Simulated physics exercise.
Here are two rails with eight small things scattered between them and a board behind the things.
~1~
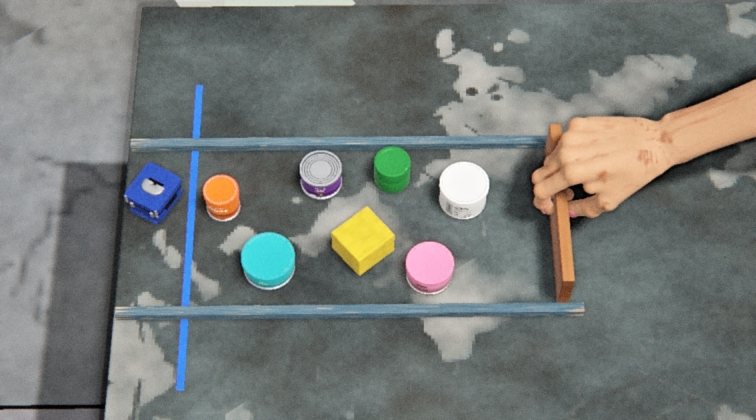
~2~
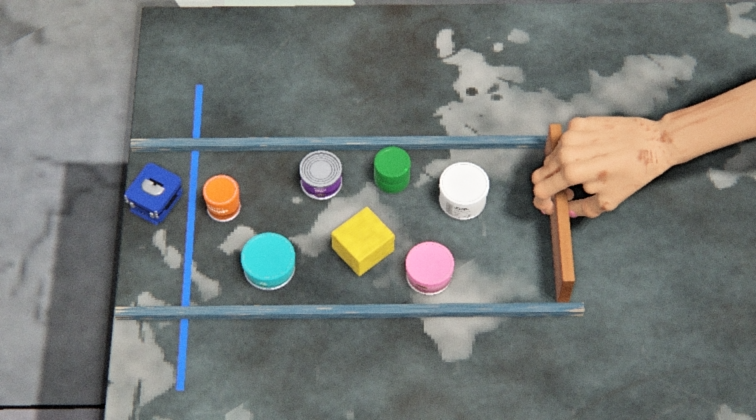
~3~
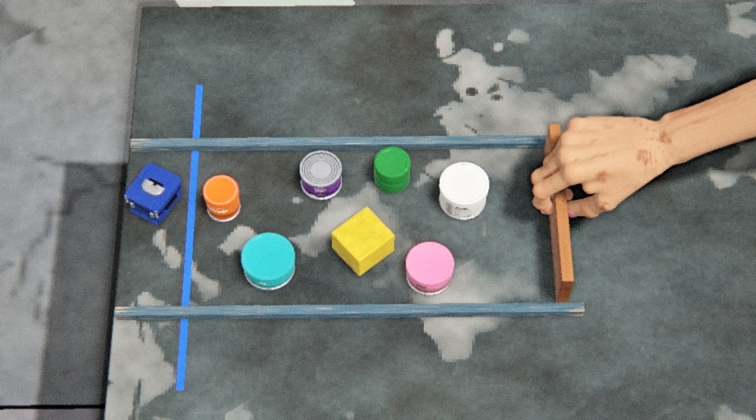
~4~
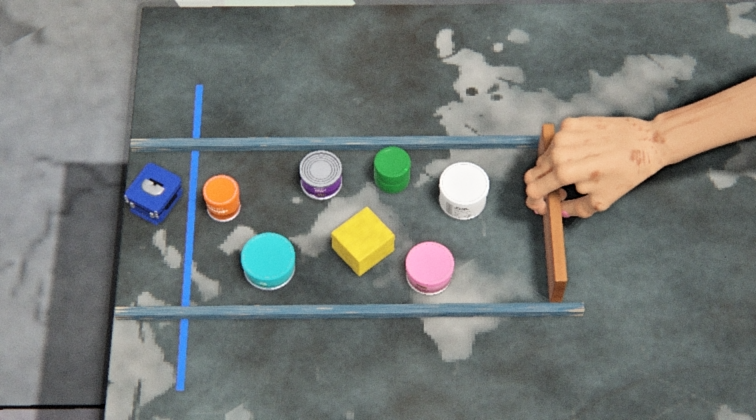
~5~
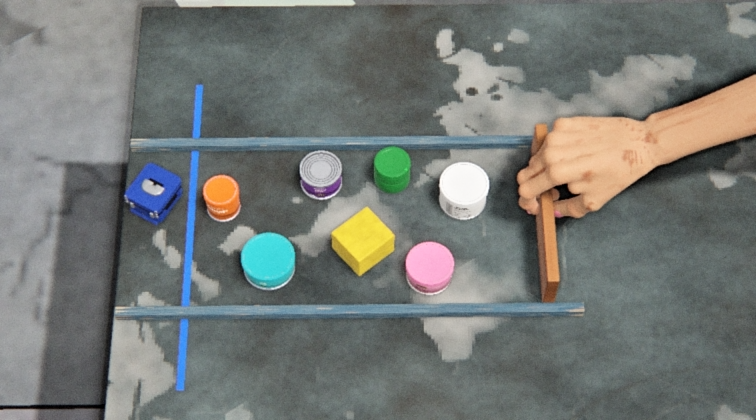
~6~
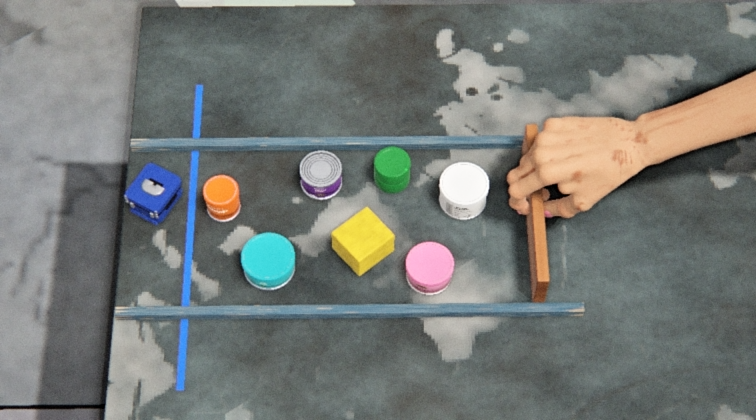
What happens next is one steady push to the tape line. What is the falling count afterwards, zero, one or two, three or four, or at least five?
Afterwards the falling count is one or two.
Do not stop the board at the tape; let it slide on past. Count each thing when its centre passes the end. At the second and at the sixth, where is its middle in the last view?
The middle is near (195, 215) first and near (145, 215) after.
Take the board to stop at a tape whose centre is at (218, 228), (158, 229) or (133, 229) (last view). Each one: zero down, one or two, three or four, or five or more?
So in that order I'd say zero; five or over; at least five.
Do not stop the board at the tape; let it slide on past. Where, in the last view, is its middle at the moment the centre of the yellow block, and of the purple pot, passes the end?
At (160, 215) for the yellow block; at (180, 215) for the purple pot.
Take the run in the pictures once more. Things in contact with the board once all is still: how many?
That number would be 3.
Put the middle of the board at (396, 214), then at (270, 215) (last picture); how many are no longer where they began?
The counts are 4 and 7.
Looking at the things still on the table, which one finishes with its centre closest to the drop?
The turquoise tin finishes closest.
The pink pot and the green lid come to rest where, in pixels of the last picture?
In the last picture they sit at about (162, 284) and about (176, 158).
Soon after, none off yet; blue case at rest near (155, 195); orange tin at rest near (222, 199); turquoise tin at rest near (269, 262).
In the end, the number that fall off is one or two; gone, blue case.
